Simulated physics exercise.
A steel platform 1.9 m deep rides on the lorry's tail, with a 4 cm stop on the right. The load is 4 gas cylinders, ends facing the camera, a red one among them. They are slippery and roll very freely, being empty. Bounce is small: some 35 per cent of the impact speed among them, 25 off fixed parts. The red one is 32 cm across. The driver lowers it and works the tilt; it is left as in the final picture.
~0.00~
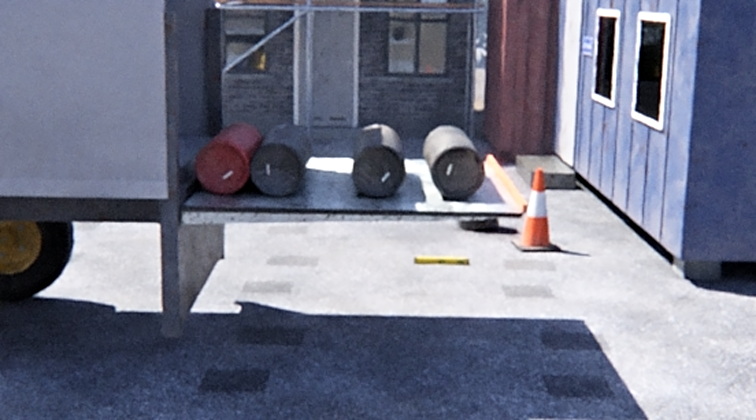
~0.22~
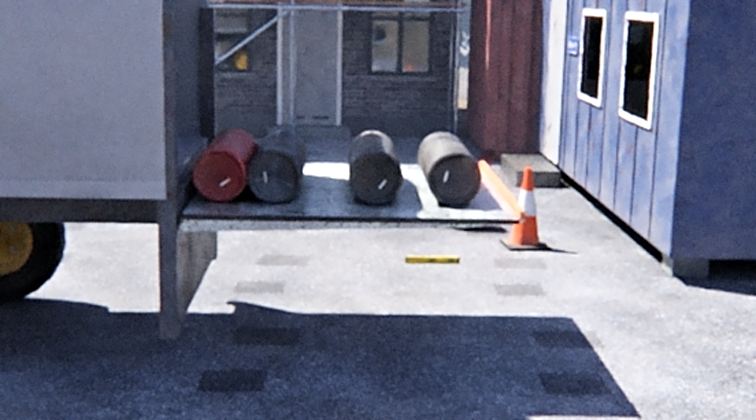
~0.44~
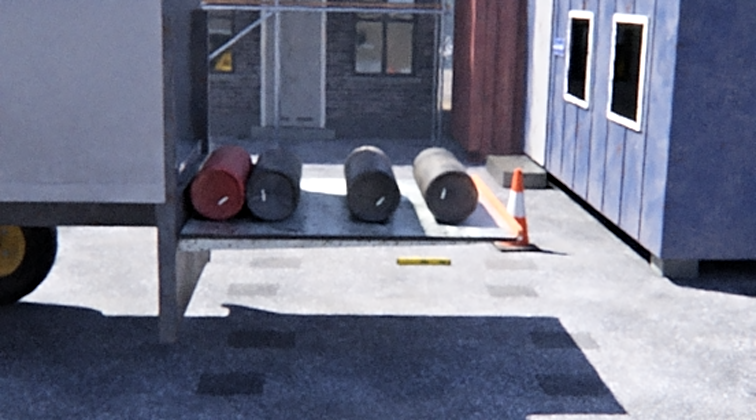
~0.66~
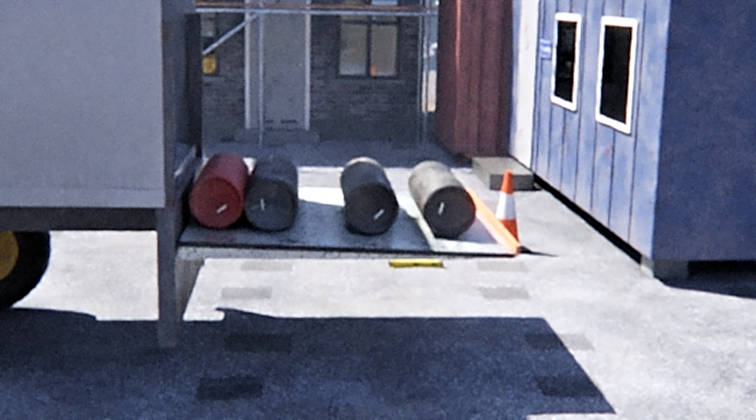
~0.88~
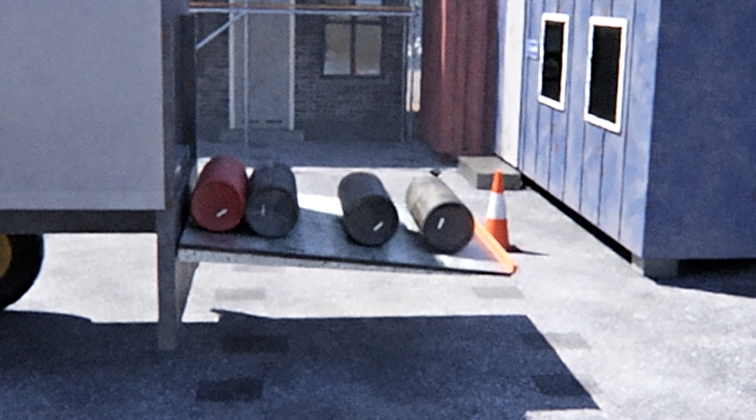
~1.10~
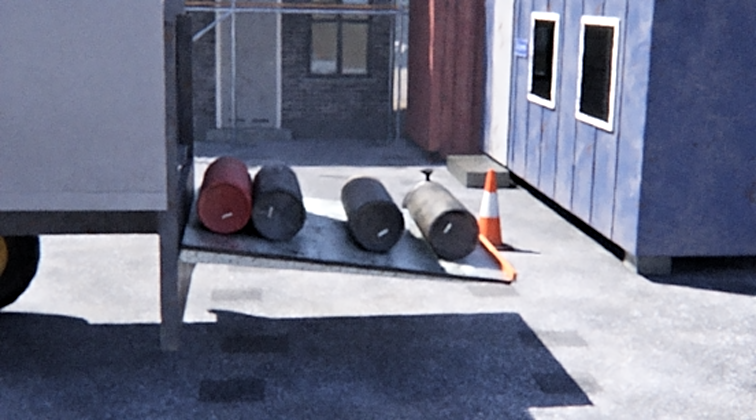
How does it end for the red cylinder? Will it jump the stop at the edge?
The red one is held back.
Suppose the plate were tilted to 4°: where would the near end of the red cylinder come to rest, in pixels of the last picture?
Near (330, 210).
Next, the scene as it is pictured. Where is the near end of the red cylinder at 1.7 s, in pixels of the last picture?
At about (263, 212).
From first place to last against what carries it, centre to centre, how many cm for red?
Moved: Red 60.
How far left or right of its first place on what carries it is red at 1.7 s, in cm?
Red 25 right.
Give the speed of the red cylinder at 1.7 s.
Near 0.5 m/s.
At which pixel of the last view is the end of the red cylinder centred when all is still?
At about (329, 220).
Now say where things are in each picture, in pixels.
In the first frame, red (222, 168); plate level; stop at (525, 209); 4 of the 4 make up the bottom layer on the plate.
In the second frame, red (219, 176); plate level.
In the third frame, red (217, 194); plate level.
In the fourth frame, red (216, 202); plate tilted 2°; stop at (518, 250).
In the fifth frame, red (217, 206); plate tilted 5°.
In the sixth frame, red (224, 208); plate tilted 7°; stop at (515, 277).
By 1.7 s, red is on the plate, 145 cm from the stop, rolling right; 0 gone from the plate.
Finally (2.4 s), red is on the plate, 105 cm from the stop; 0 gone from the plate.
